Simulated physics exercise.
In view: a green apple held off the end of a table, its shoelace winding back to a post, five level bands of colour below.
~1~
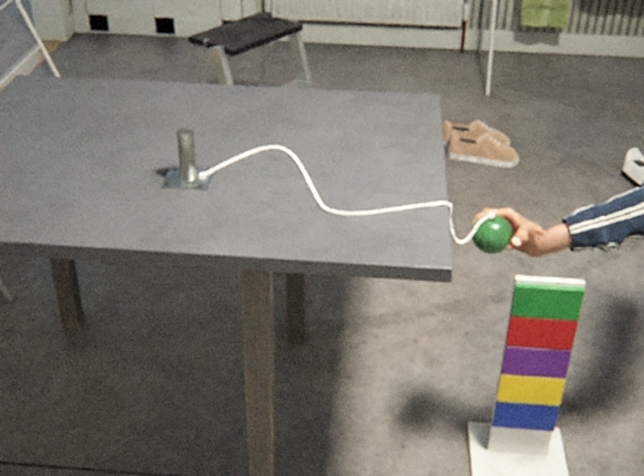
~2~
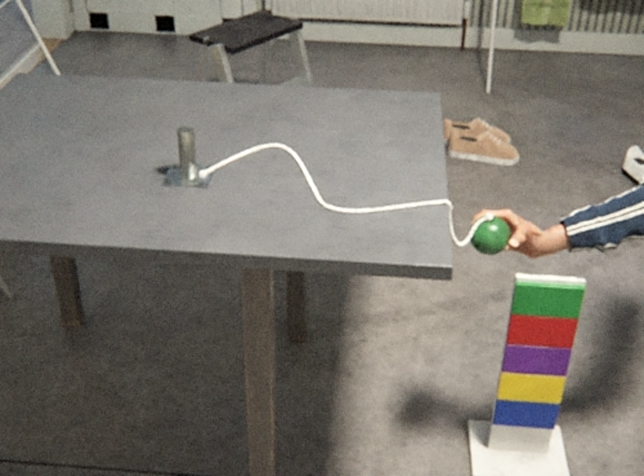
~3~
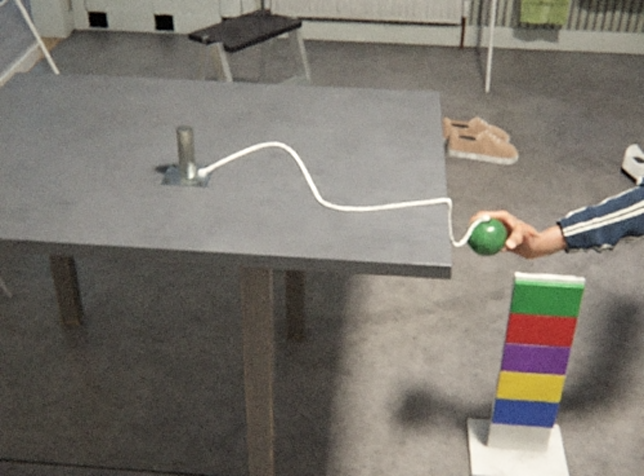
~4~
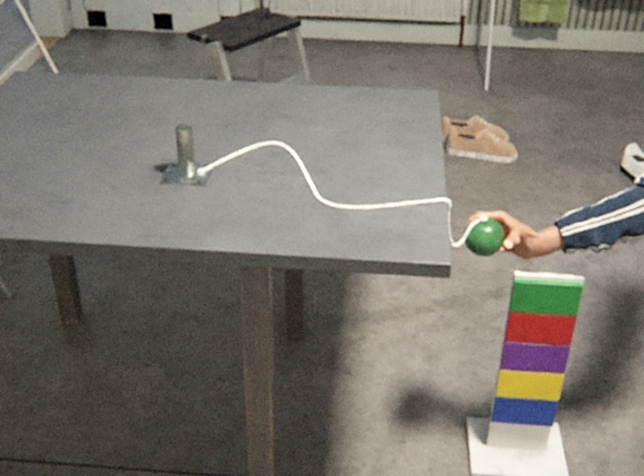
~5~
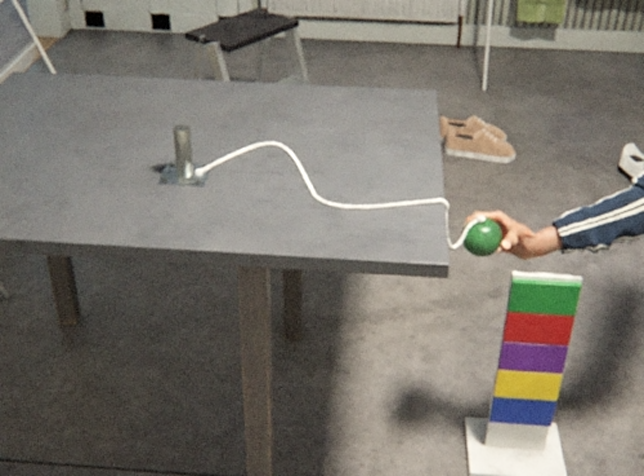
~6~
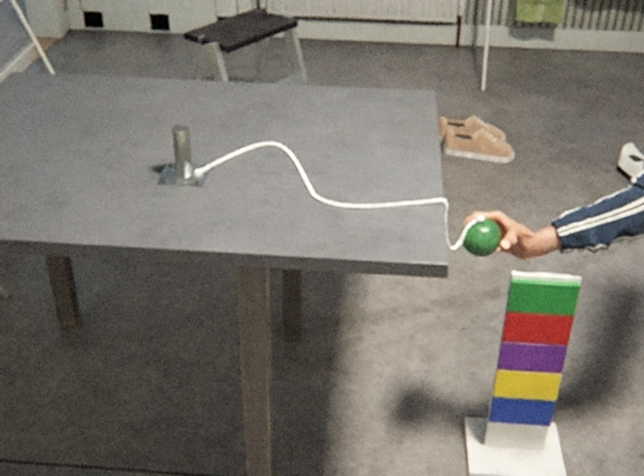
Beside a grey table, a hand holds a green apple on a white shoelace, barely moving.
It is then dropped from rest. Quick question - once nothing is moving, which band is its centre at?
The yellow band, I would say.
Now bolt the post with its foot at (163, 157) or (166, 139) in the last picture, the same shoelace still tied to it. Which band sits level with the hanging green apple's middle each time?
In turn, purple and then purple.
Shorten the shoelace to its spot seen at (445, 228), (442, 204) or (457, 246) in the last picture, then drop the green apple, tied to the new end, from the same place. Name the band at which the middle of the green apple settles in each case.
Red; green; purple.
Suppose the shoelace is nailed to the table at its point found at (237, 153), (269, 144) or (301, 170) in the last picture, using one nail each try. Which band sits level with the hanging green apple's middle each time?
Taking them in turn: Purple; purple; red.
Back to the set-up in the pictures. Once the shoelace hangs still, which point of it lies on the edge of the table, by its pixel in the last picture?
Near (331, 203).
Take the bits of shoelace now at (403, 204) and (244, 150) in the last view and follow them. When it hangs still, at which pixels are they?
The first moves to (436, 237), the second to (265, 175).
Soon after, apple near (390, 351); level with yellow.
After that, apple near (442, 368); level with yellow.
In the end, apple near (422, 363); level with yellow. At yellow.
